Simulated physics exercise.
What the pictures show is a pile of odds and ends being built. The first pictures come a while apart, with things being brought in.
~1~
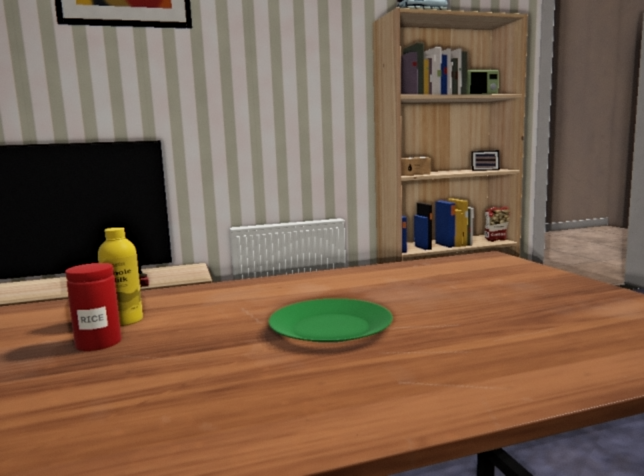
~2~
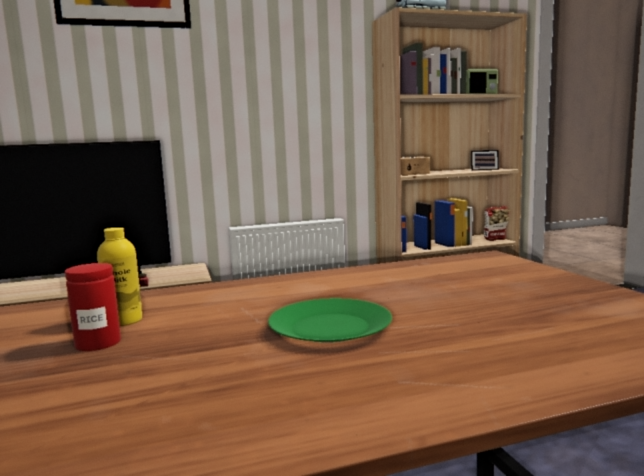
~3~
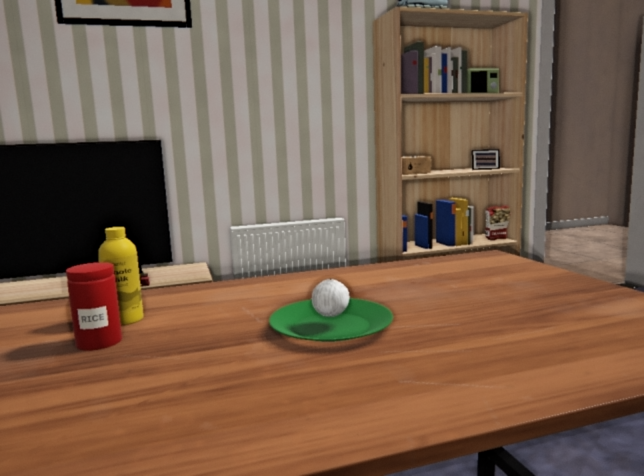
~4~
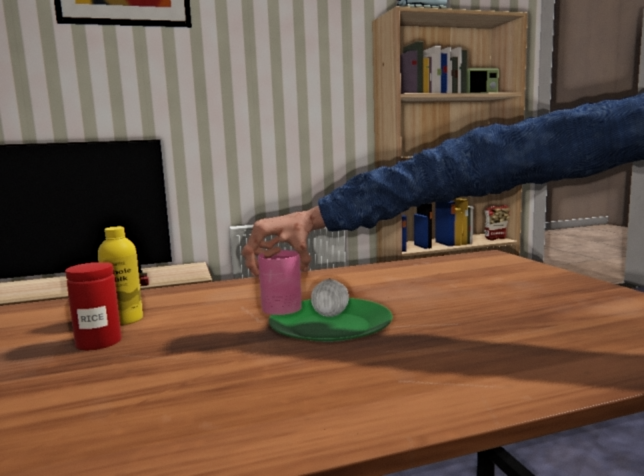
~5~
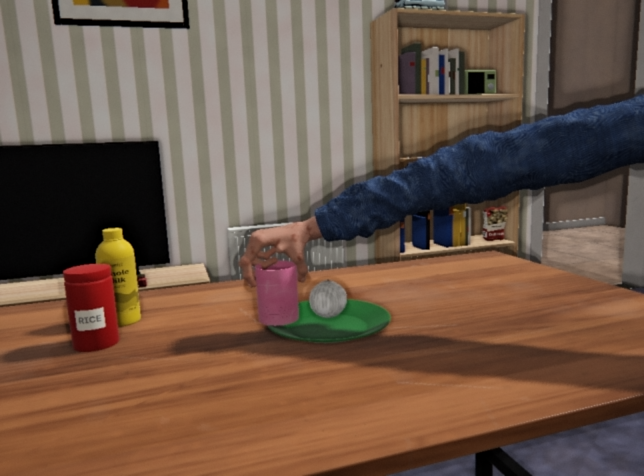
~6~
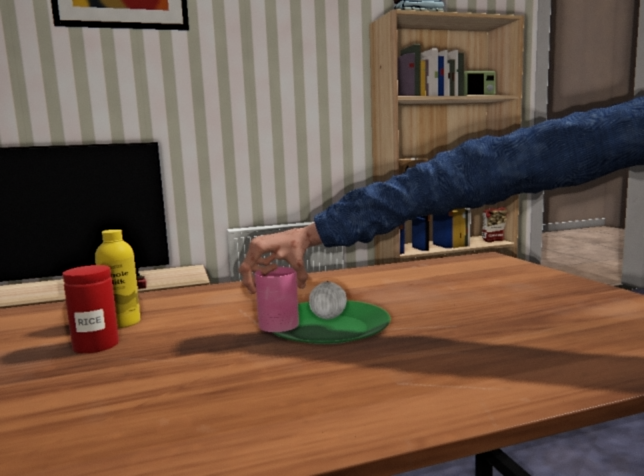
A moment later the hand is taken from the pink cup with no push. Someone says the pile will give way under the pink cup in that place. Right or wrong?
Wrong, it holds.
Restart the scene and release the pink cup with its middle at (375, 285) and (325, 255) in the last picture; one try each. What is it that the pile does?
Attempt one, the pile survives; attempt two, it falls over.
Then, 0.50 s on from there, no change.
Then, 1.30 s on from there, pink cup resting near (277, 299).
In the end, all 5 unmoved. At the end, from the last picture's camera, pink cup near (277, 299). The pile holds.
